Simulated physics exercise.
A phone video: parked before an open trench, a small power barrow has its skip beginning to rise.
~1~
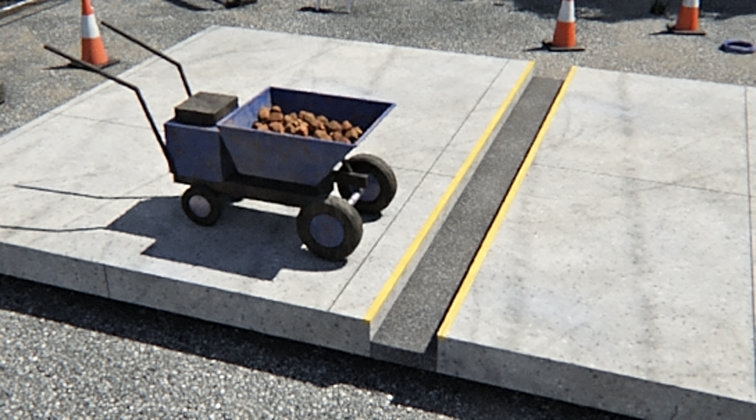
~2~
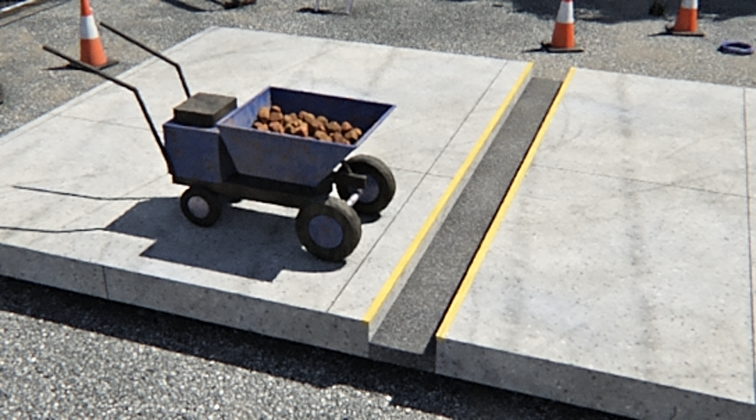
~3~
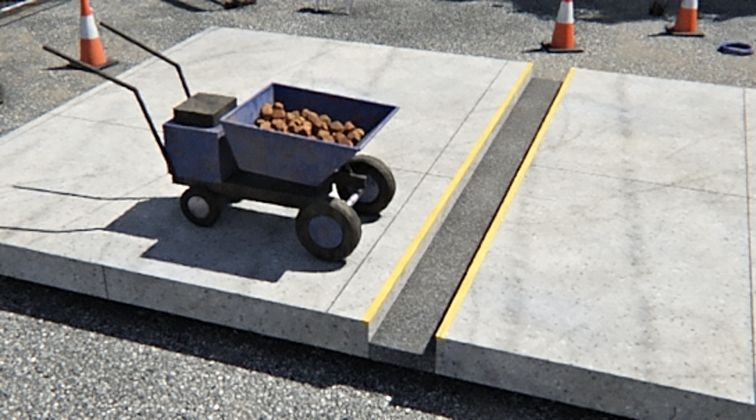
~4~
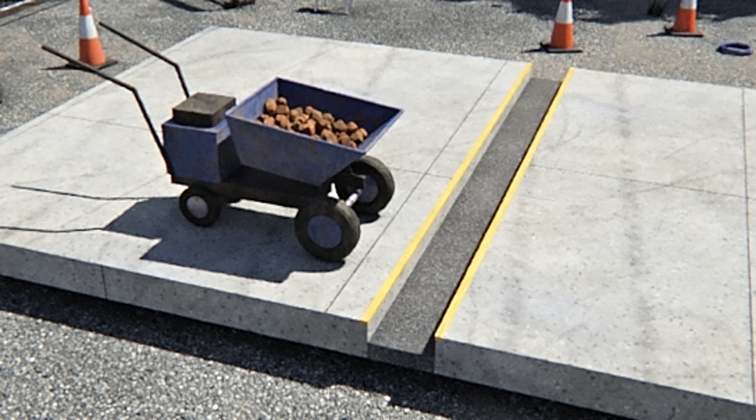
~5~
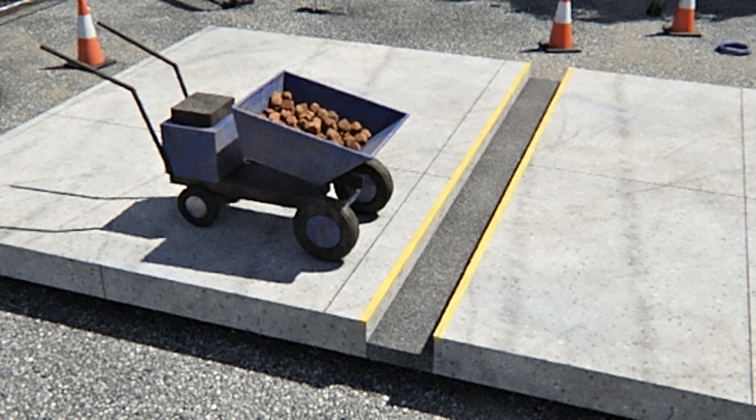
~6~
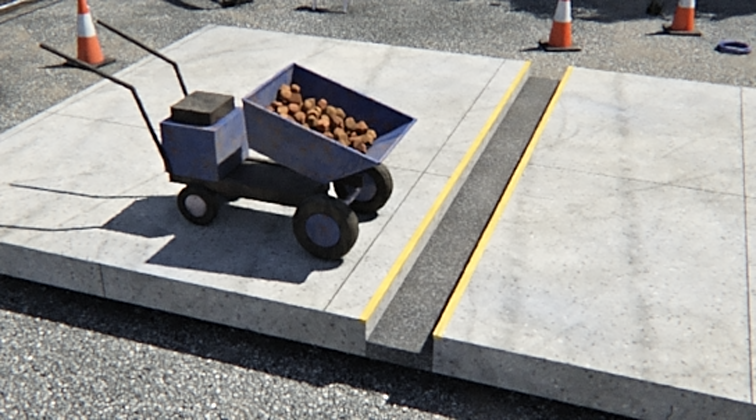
A small blue power barrow standing beside a shallow yellow-edged trench, its skip of brown clay clods slowly tilting up toward the right.
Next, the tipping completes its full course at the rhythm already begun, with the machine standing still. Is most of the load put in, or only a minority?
The portion in the trench is the greater one.
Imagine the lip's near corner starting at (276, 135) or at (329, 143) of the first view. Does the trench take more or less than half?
A minority / the bulk.
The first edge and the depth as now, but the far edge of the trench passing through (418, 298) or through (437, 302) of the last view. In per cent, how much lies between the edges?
You'd get 20 in a hundred the first time and 50 in a hundred the second.
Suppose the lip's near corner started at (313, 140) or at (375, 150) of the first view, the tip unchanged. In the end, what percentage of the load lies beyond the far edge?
Roughly 0 per cent at the first spot and 60 per cent at the second.
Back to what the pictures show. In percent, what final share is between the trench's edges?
Around 70 per cent.
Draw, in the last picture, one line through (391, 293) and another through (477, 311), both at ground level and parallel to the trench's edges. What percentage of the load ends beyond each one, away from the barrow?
100 and 20 in a hundred.
Just after the last frame, skip tipped steeply; every one in the skip.
A moment on, skip tipped steeply; almost all in the skip; just a few in or heaped over the trench.
Further on, skip tipped right over; roughly a quarter in the skip; roughly half in or heaped over the trench; roughly a quarter beyond it.
When it is over, skip tipped right over; roughly two thirds in or heaped over the trench; roughly a third beyond it.
